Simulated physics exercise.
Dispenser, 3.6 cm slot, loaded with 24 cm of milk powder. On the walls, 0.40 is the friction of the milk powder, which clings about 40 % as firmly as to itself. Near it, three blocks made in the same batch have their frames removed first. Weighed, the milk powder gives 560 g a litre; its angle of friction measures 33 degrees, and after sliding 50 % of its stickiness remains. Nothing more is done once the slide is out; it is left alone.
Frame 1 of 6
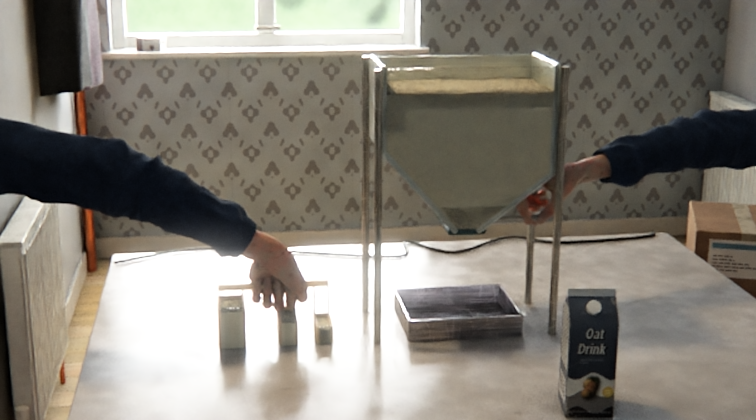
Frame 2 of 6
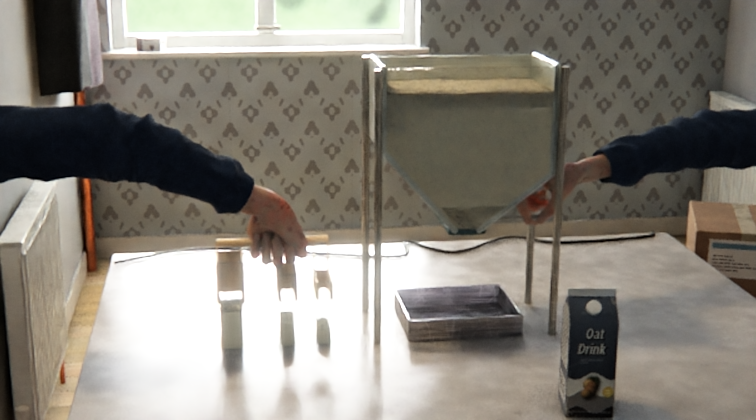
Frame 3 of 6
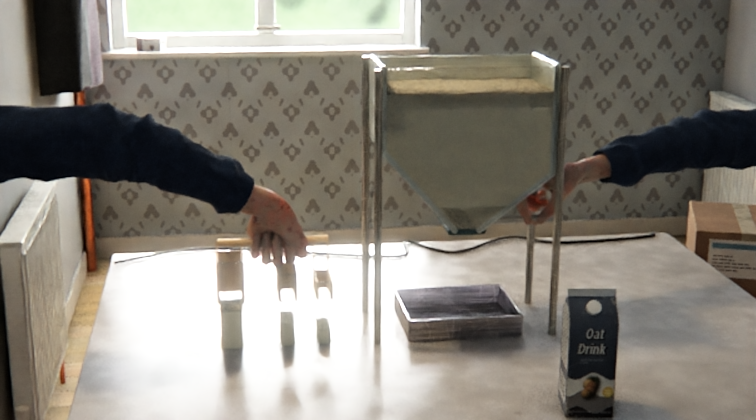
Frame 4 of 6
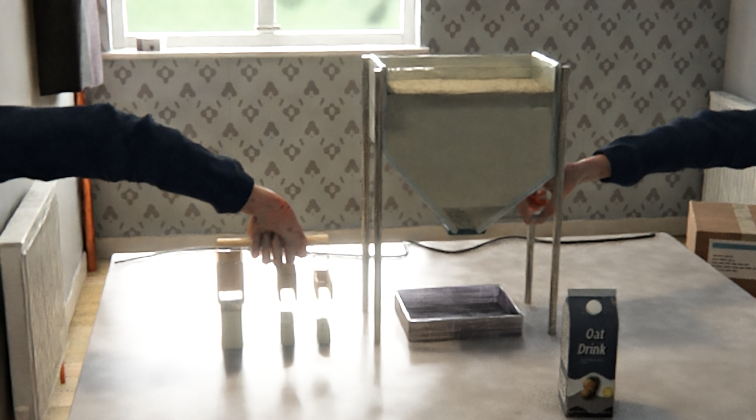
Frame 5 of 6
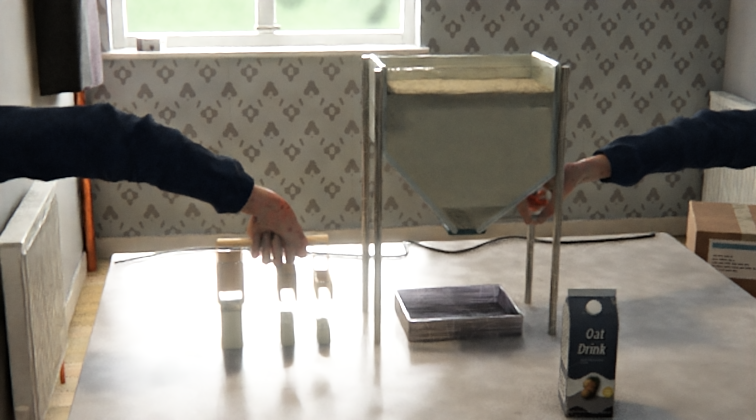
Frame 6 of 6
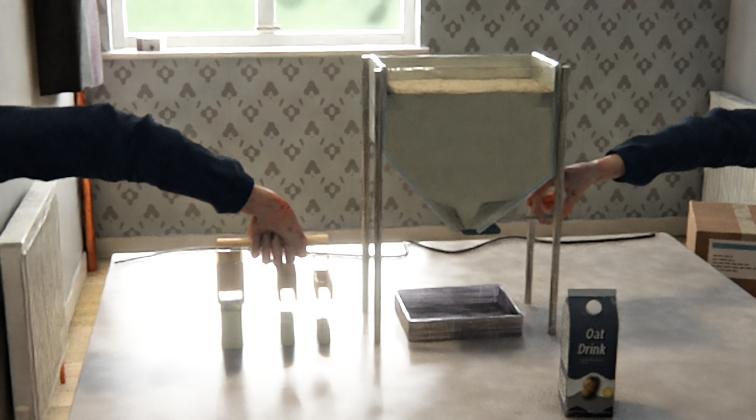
On a table by a window, a hopper of milk powder stands over an empty tray, with an oat drink carton at right. A hand at left lifts a cover off three small blocks and then stays still. Lastly, the hand at right draws slightly rightward beside the hopper's outlet.
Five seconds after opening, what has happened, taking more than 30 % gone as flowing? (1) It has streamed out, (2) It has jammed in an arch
Answer: 2.
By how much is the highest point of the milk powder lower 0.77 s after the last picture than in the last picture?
Measured change: Around 0.0 cm.
Another 0.35 s on from the sixth picture, 0 % has run out.
Another 0.77 s on from the sixth picture, 0 % has run out.
Another 1.18 s on from the sixth picture, 0 % has run out.
Another 1.60 s on from the sixth picture, 0 % has run out.
Another 4.90 s on from the sixth picture, at the end, 0 % has run out.
